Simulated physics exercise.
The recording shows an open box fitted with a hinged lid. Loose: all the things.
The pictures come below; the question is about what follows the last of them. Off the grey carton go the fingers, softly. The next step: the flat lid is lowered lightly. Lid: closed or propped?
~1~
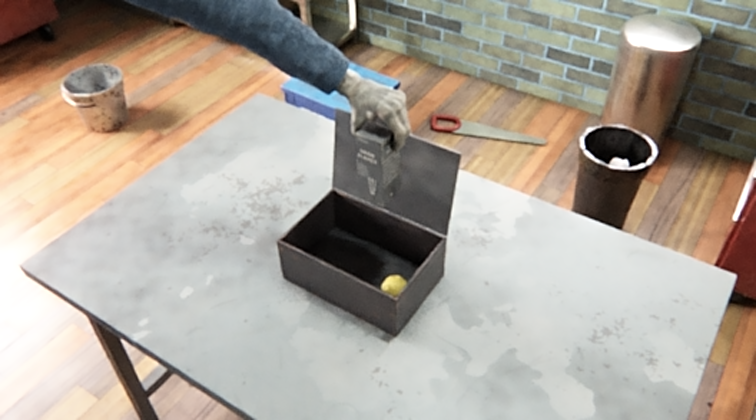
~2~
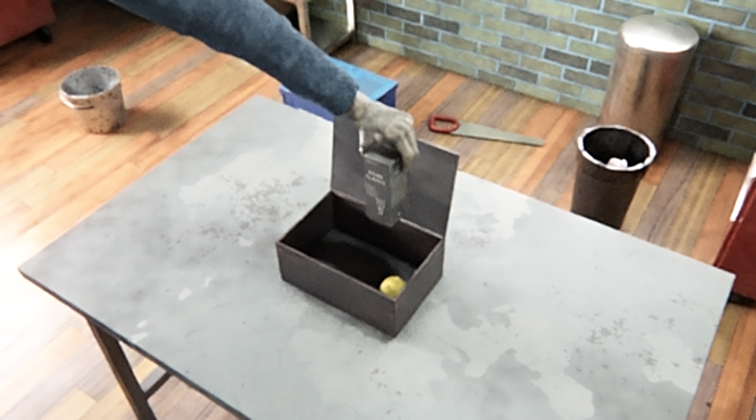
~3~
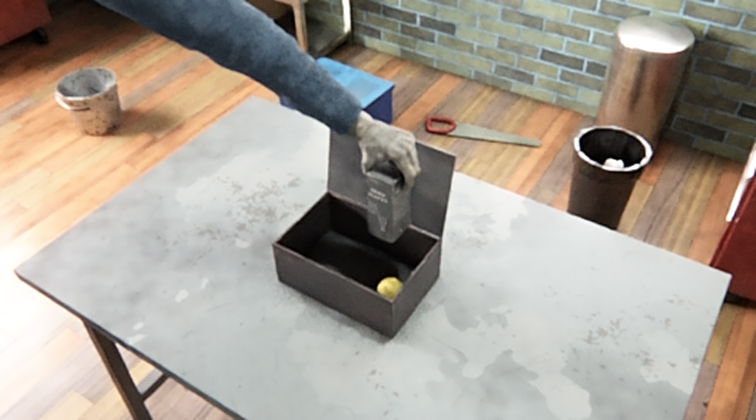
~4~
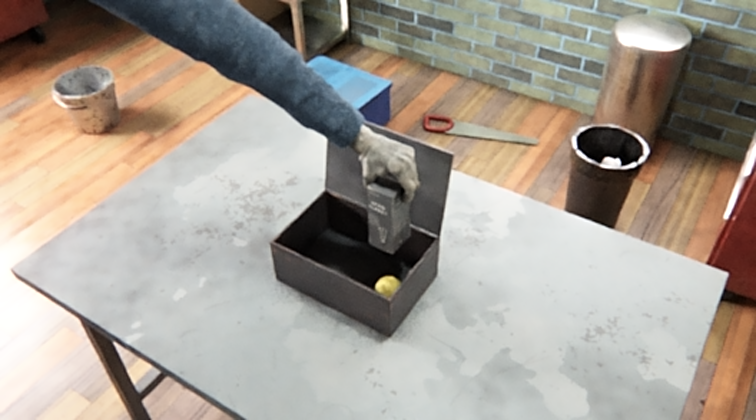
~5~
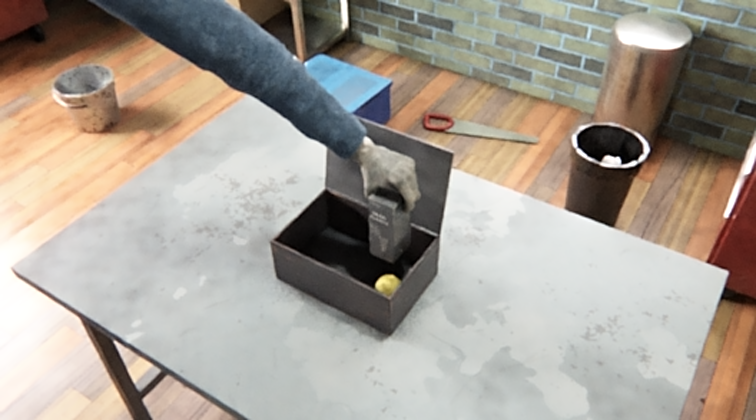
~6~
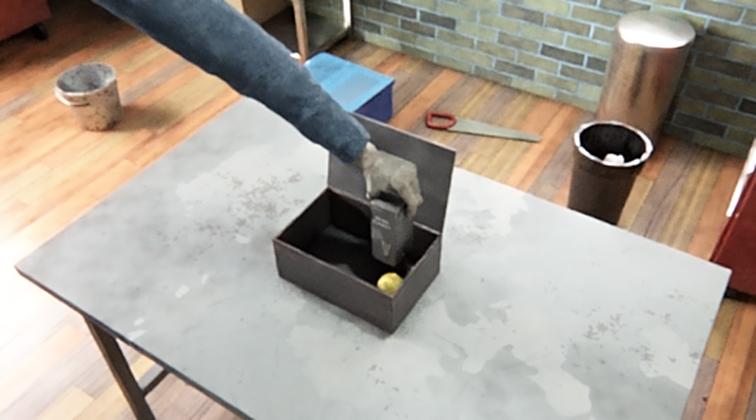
The lid is going to stand open.
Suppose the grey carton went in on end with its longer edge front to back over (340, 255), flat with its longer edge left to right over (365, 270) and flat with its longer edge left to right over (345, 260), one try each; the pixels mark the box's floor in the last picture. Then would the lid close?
At first it fails to shut, the second time it manages to shut, and the third time it manages to shut.
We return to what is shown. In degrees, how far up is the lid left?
Near 20°.
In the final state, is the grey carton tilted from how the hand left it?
Simply put, the grey carton gets tilted.
Then, 0.40 s after the last picture, grey carton slid about its own width near (395, 243); yellow lemon rolled a little.
Then, 1.40 s after the last picture, lid 75° above the rim; grey carton slid about its own width near (394, 243); yellow lemon rolled about its own width.
Then, 2.00 s after the last picture, lid 55° above the rim; grey carton tipped 10° from how it was near (391, 246); yellow lemon rolled about its own width.
Then, 2.50 s after the last picture, lid 25° above the rim; grey carton tipped 39° from how it was near (380, 259); yellow lemon rolled about its own width.
At rest, lid 20° above the rim; tipped over in the box, grey carton; moved from the start, yellow lemon. Seen from the same camera at the end, grey carton near (378, 262).
